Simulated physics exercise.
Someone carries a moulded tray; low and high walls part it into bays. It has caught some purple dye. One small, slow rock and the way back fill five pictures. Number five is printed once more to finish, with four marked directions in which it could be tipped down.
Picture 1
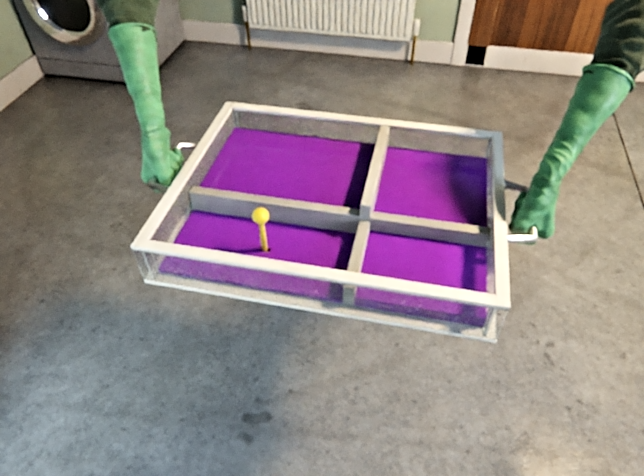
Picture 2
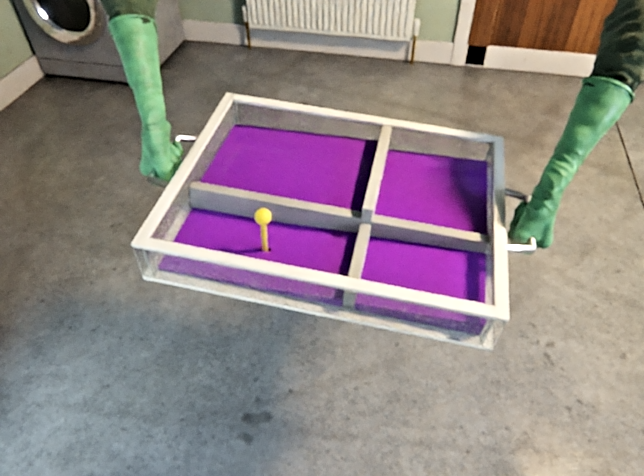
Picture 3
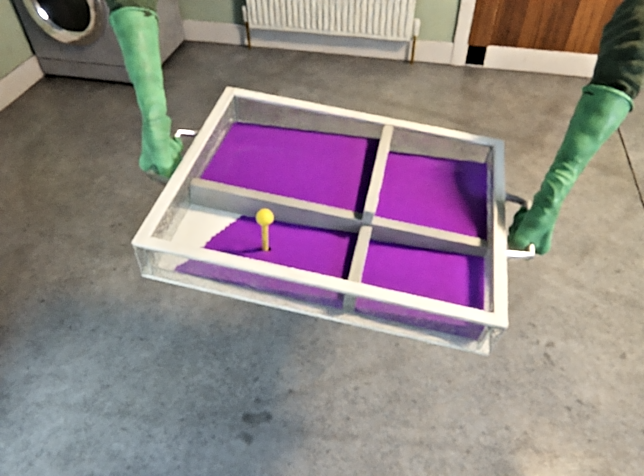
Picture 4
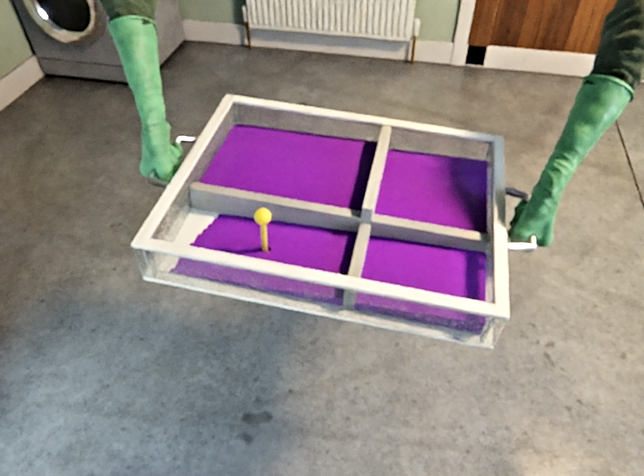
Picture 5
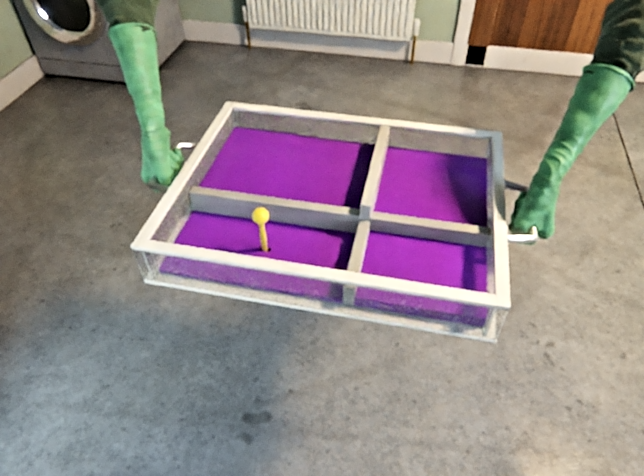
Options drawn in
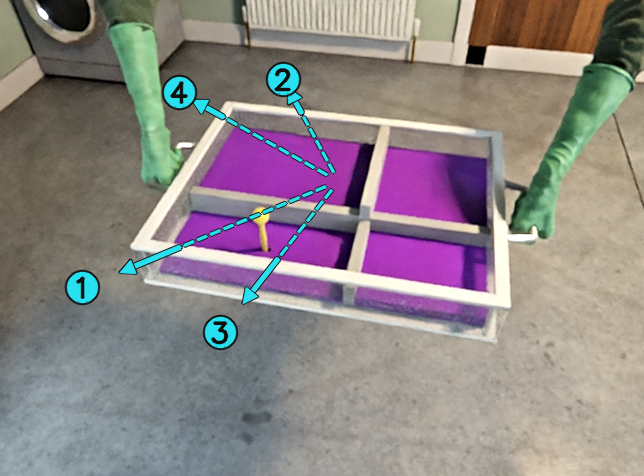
A room with a grey floor, a white radiator and part of a front-loading appliance behind is seen from above by a still camera. Green-gloved hands grip a pale-framed tray by its sides, its four bays holding purple dye, a yellow peg standing in the front left one. The hands tilt it slightly down to the front right, baring that bay's pale left corner, then level it, and purple covers the corner again.
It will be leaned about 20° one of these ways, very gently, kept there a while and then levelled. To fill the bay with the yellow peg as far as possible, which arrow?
Best: 3.
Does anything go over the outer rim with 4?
Yes, some is lost.
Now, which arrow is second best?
The answer is 1.
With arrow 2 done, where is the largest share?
The back left bay.
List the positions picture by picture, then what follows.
In the first picture, the tray is level; deepest in the back left bay, at (293, 170), shallowest in the front left; yellow peg at (261, 216).
The second picture shows tipped about 4° down to the front right; no wall is crossed.
The third picture shows tipped about 6° down to the front right; no wall is crossed; yellow peg at (265, 217).
The fourth picture shows tipped about 3° down to the front right; no wall is crossed.
In the fifth picture, the tray is level; deepest in the back left bay, at (293, 170), shallowest in the front left; yellow peg at (261, 216).
In cyan, 1 ends at (124, 270); 2 ends at (290, 92); 3 ends at (246, 299); 4 ends at (197, 102).
For arrow 1, about 32 % of the liquid ends in the peg's bay; about 39 % goes over the rim.
For arrow 2, about 12 % of the liquid ends in the peg's bay; about 15 % goes over the rim.
For arrow 3, about 44 % of the liquid ends in the peg's bay; about 13 % goes over the rim.
For arrow 4, about 11 % of the liquid ends in the peg's bay; about 20 % goes over the rim.
